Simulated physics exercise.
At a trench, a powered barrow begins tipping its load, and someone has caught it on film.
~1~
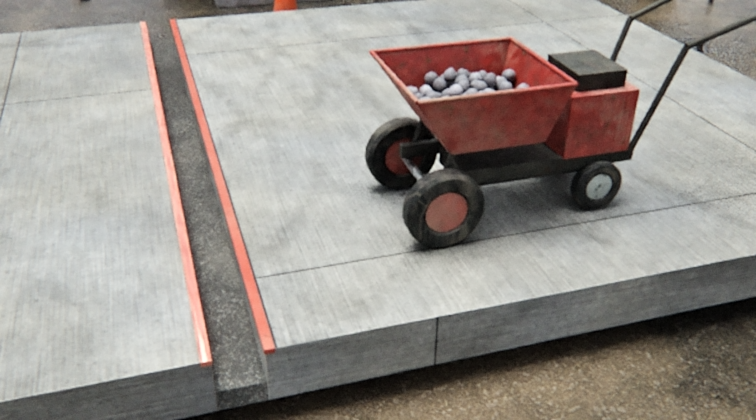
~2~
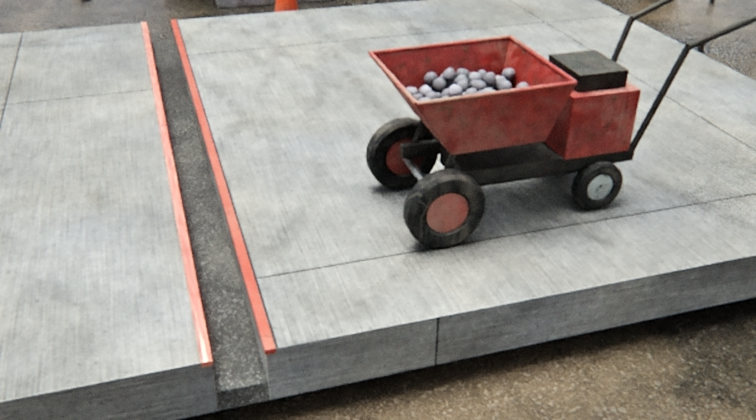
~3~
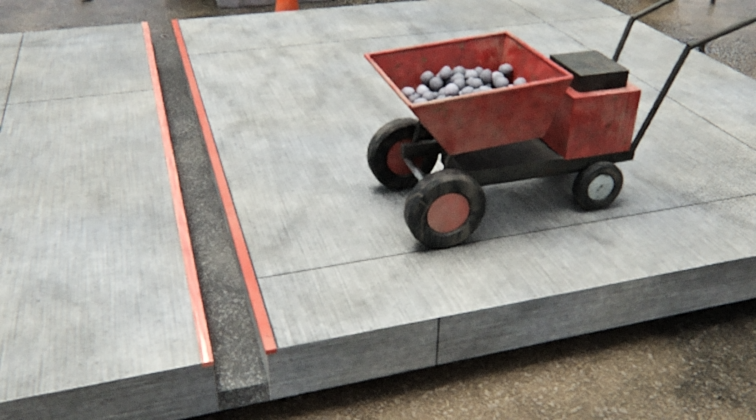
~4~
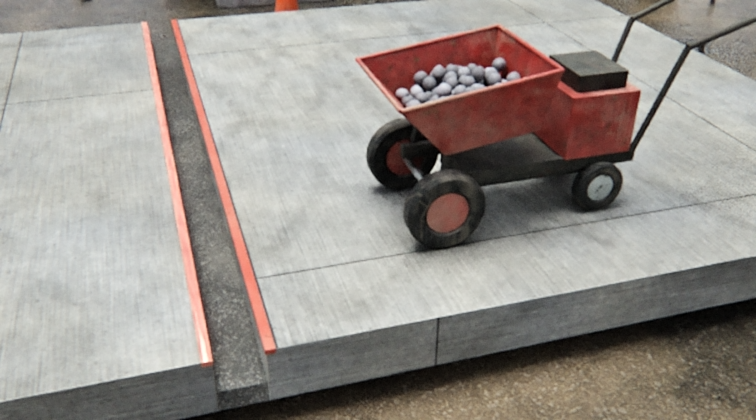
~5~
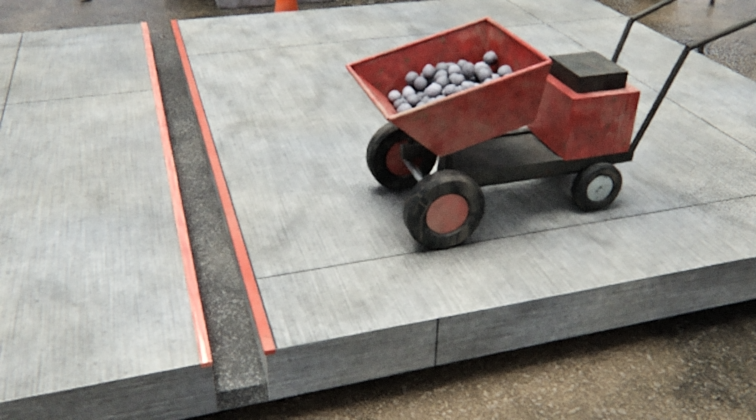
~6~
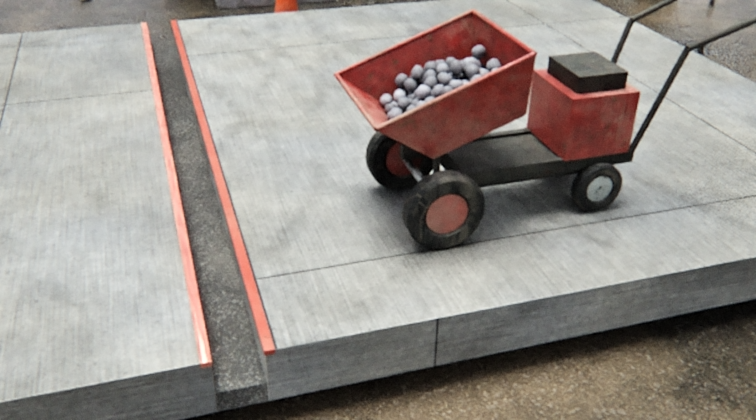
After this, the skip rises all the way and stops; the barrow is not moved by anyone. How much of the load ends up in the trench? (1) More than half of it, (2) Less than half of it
2, less than half of it.
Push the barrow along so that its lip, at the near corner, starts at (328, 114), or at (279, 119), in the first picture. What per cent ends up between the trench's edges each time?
You'd get around 70 in a hundred, then 0 in a hundred.
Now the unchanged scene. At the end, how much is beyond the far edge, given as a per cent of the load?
Share: Near 0 %.
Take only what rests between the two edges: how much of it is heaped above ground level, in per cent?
Roughly 0 %.
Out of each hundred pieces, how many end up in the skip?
Estimate: Near 15 %.
Soon after the last picture, skip tipped steeply; all in the skip.
A little later, skip tipped right over; nearly all in the skip; a small part short of the trench.
Later still, skip tipped right over; about a third in the skip; about half short of the trench; a small part in or heaped over the trench.
By the end, skip tipped right over; about a quarter in the skip; about two thirds short of the trench; a small part in or heaped over the trench; none beyond it.
